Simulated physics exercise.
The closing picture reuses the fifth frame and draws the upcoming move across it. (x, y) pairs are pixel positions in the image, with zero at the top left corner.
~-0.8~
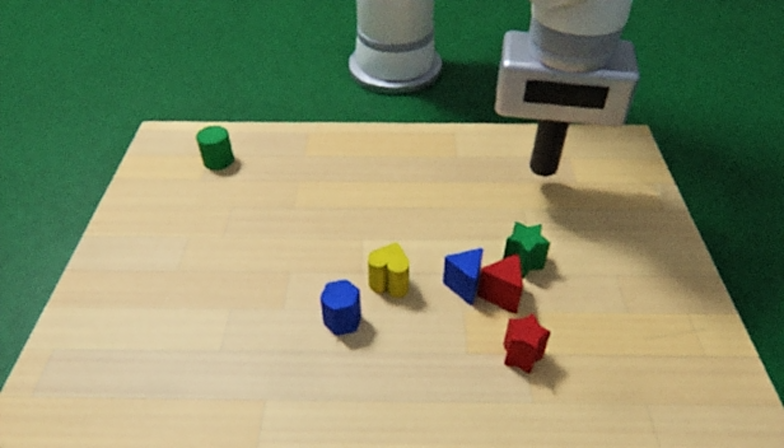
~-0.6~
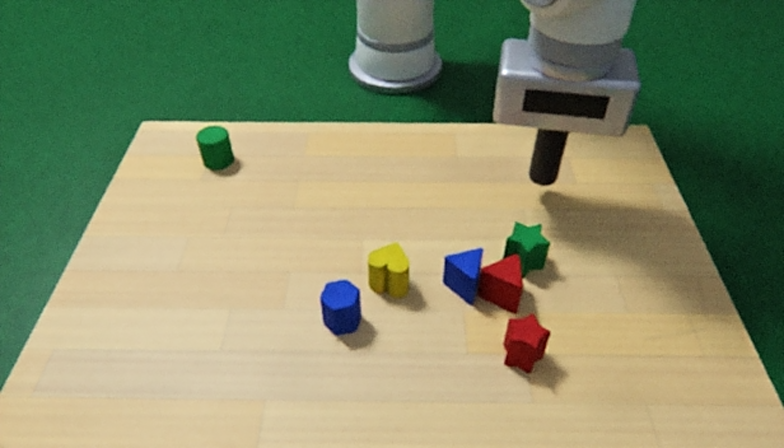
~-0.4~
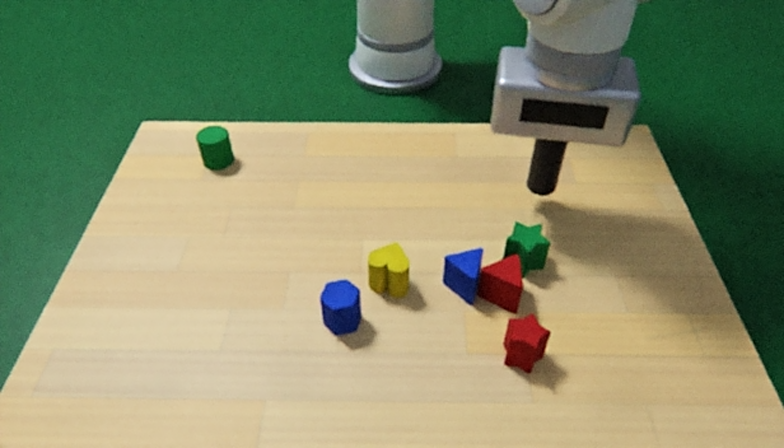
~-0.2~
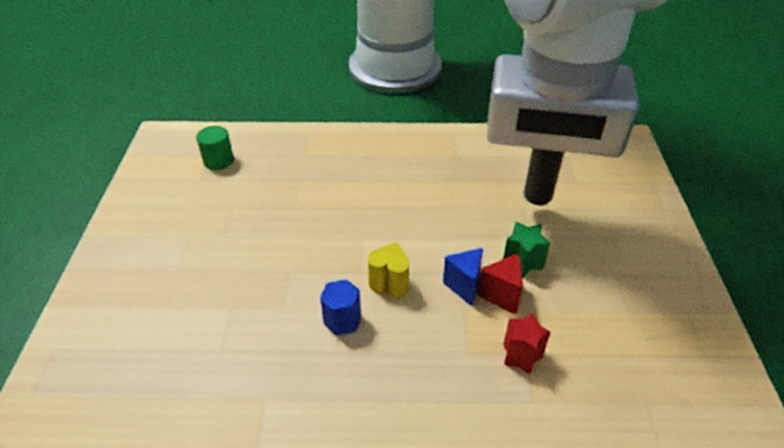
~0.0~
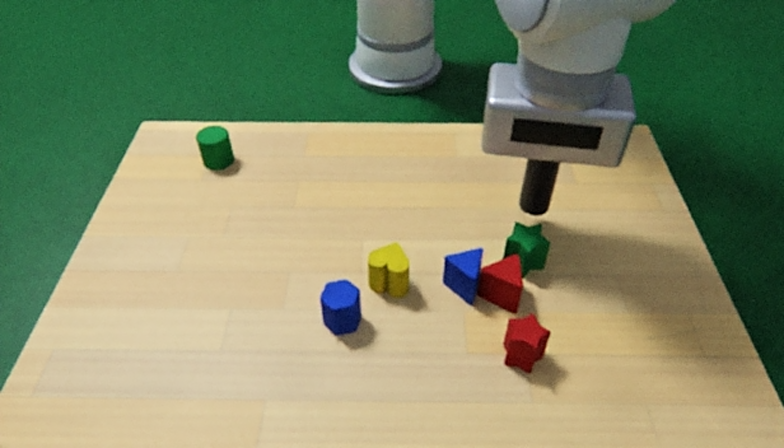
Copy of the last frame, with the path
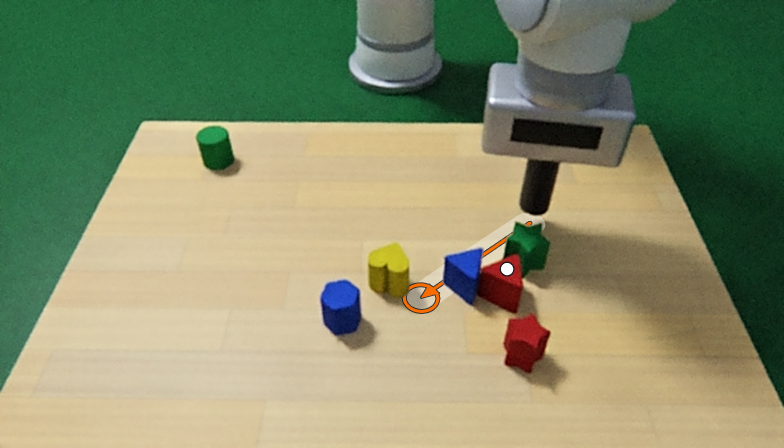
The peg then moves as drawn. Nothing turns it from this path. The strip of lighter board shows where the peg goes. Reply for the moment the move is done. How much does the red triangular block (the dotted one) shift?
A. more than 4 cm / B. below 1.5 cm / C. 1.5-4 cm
B (below 1.5 cm)
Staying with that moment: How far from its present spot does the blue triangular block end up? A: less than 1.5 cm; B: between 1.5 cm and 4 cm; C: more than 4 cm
I choose B.
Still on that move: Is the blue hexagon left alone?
Yes.
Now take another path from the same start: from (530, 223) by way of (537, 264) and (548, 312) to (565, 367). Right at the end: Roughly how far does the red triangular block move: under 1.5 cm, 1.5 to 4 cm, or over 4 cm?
Between 1.5 and 4 cm.
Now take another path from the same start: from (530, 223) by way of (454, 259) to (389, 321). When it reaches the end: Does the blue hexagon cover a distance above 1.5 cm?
Answer: No.
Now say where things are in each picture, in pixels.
The first picture shows peg's lower end at (543, 169); blue hexagon at (340, 293); blue triangular block at (468, 260); red triangular block at (507, 269); green star block at (529, 235).
The second picture shows peg at (542, 178); blocks still.
The third picture shows peg at (541, 188); blocks still.
The fourth picture shows peg at (538, 197); blocks still.
The fifth picture shows peg at (534, 207); blue hexagon at (340, 293); blue triangular block at (468, 260); red triangular block at (507, 269); green star block at (529, 235).
Drawn move, straight from (530, 223) to (421, 298); the dot is on the red triangular block.
On the path given first. One third of the way, peg at (499, 230); green star block at (525, 239), turned 35° anticlockwise.
Two thirds of the way, peg at (462, 255); blue triangular block at (467, 267), turned 15° clockwise; green star block at (521, 240), turned 60° anticlockwise.
At the end, peg at (422, 282); blue hexagon still; blue triangular block at (460, 279), turned 25° anticlockwise; red triangular block still; green star block at (521, 240), turned 60° anticlockwise.
